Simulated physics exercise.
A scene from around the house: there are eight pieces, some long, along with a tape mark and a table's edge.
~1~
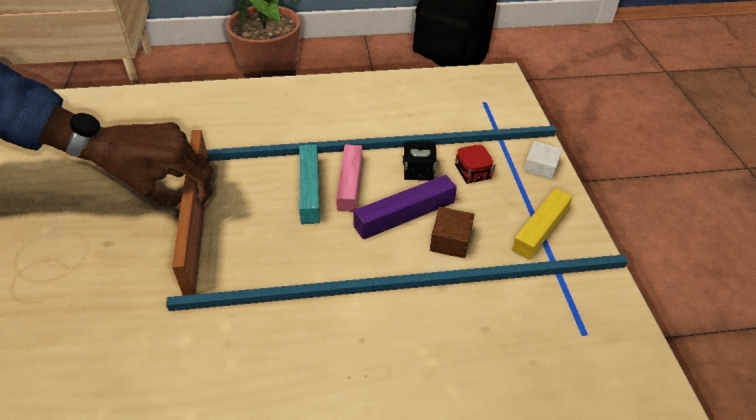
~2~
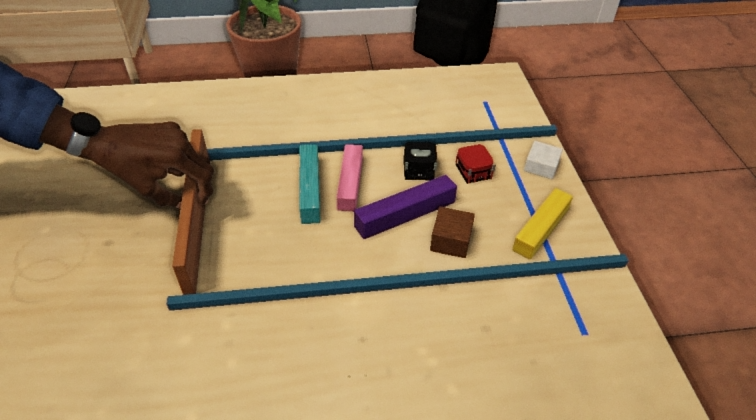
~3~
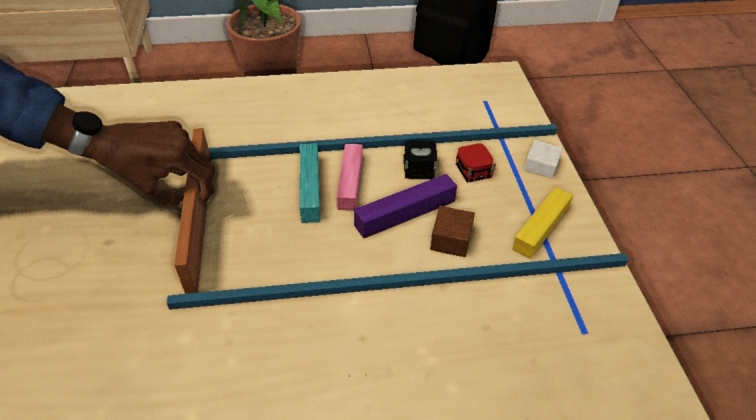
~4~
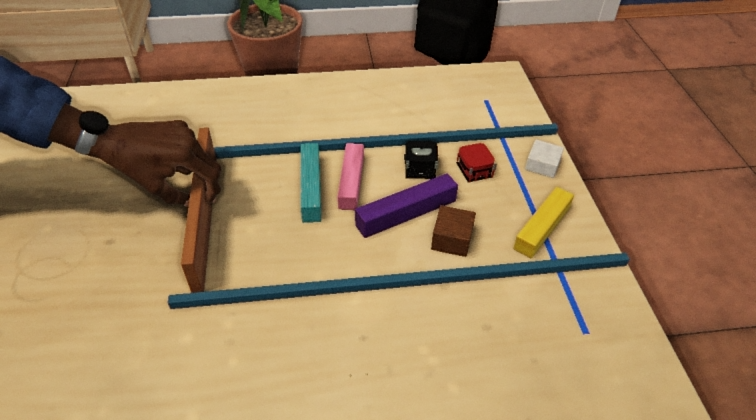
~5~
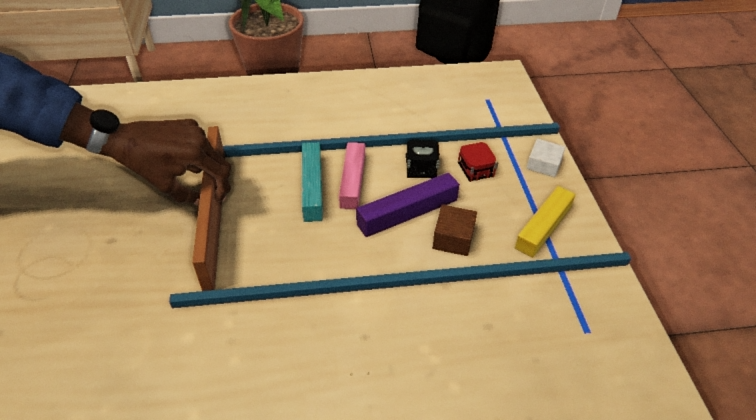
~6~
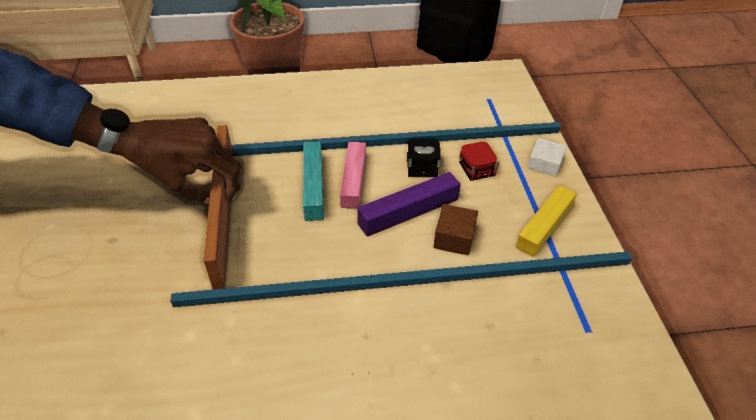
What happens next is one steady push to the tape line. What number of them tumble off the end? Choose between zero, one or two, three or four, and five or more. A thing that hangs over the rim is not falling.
The count is one or two.
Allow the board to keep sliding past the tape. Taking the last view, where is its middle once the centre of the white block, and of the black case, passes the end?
First one: Around (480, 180). Other one: Around (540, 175).
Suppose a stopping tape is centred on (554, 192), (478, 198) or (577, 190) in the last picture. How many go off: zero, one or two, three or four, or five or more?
One after another: More than four; none; five or more.
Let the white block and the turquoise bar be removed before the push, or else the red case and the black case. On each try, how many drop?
Falls come to 0 the first time and 0 the other time.
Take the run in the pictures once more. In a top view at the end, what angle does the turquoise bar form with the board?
It comes to around 0 degrees.
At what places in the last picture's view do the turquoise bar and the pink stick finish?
Same order as the question: First (529, 162), second (544, 158).
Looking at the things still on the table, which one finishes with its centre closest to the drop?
The yellow stick.
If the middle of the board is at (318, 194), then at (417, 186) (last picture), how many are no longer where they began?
First 1, after that 6.
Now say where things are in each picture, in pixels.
The first picture shows white block (543, 160); yellow stick (543, 223); red case (474, 165); board (193, 207); tape (525, 197).
The second picture shows yellow stick (543, 223); brown block (452, 232).
The third picture shows red case (475, 163); turquoise bar (310, 182).
The fourth picture shows white block (544, 159); black case (421, 160).
The fifth picture shows yellow stick (546, 221); pink stick (353, 175).
The sixth picture shows white block (547, 157); yellow stick (547, 220); red case (478, 161); board (220, 202); tape (529, 194).
A little later, none off yet; white block at rest near (547, 157); yellow stick at rest near (547, 220); red case at rest near (478, 161).
Next, none off yet; white block at rest near (547, 157); yellow stick at rest near (547, 220); red case moving near (482, 161).
Later still, none off yet; white block shifted about its own width near (581, 151); yellow stick shifted a little near (567, 222); red case shifted well along near (555, 155).
When it is over, the number that fall off is one or two; down, red case and white block.
